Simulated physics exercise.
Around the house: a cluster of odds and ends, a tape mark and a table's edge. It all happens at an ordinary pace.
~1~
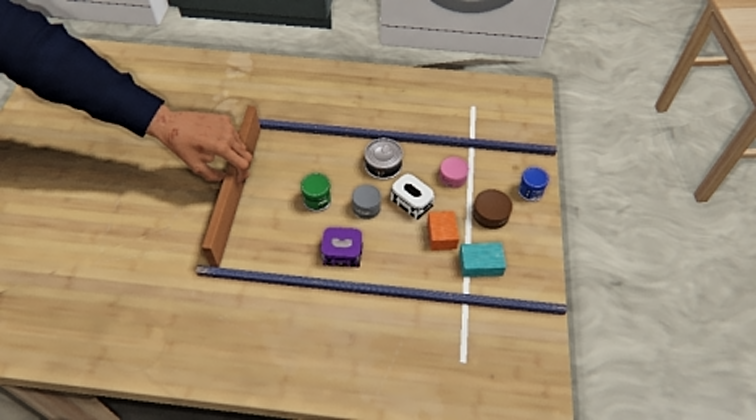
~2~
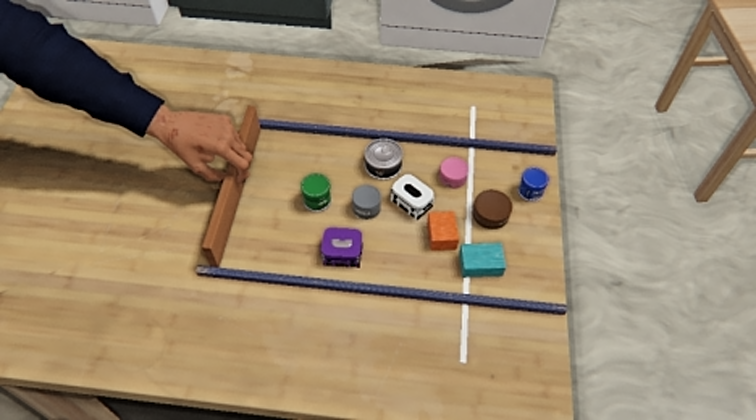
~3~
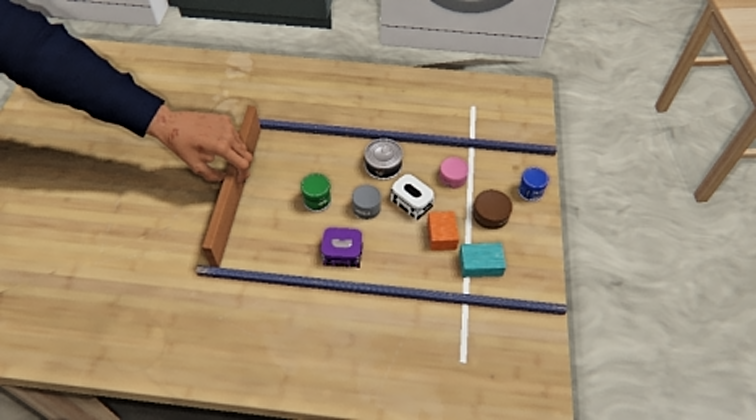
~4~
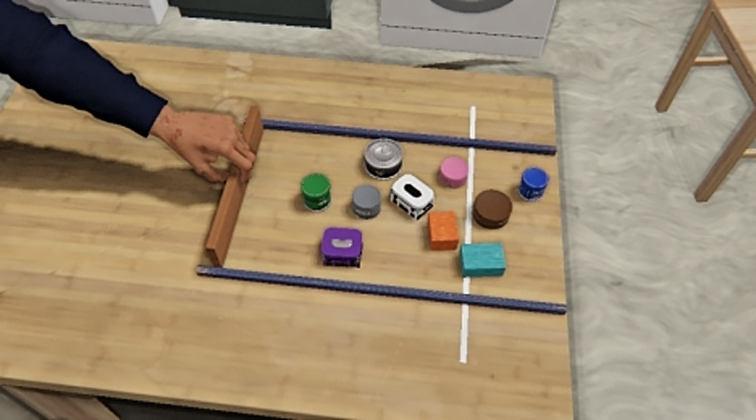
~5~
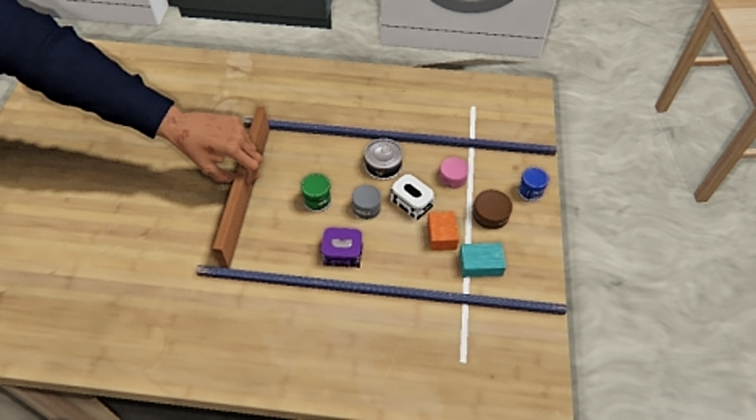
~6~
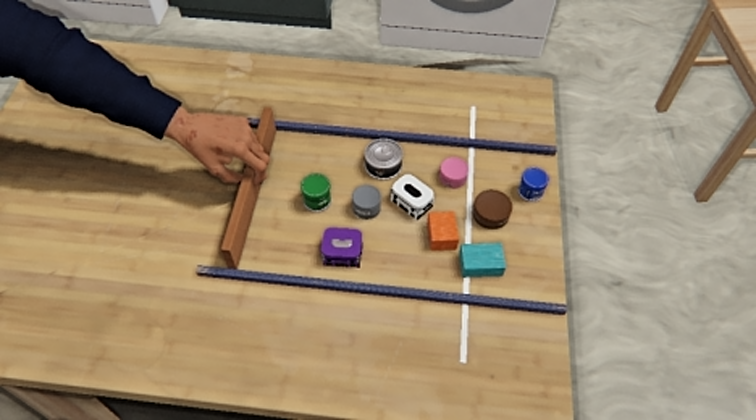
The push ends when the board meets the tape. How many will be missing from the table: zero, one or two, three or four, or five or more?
As it turns out, the number that fall off is zero.
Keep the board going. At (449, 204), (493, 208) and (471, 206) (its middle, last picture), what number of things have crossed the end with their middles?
Place by place, 0, 1 and 0.
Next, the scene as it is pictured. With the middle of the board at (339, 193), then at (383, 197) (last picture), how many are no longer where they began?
First 3, then 5.
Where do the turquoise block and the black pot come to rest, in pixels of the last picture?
About (527, 267), and the other about (490, 165).
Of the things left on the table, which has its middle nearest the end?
The blue tin ends nearest.
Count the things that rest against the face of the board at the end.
The number is 4.
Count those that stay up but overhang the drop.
The number is 0.
Soon after, none off yet; blue tin at rest near (533, 185); brown tub at rest near (492, 210); turquoise block at rest near (482, 260).
In the end, the number that fall off is zero.
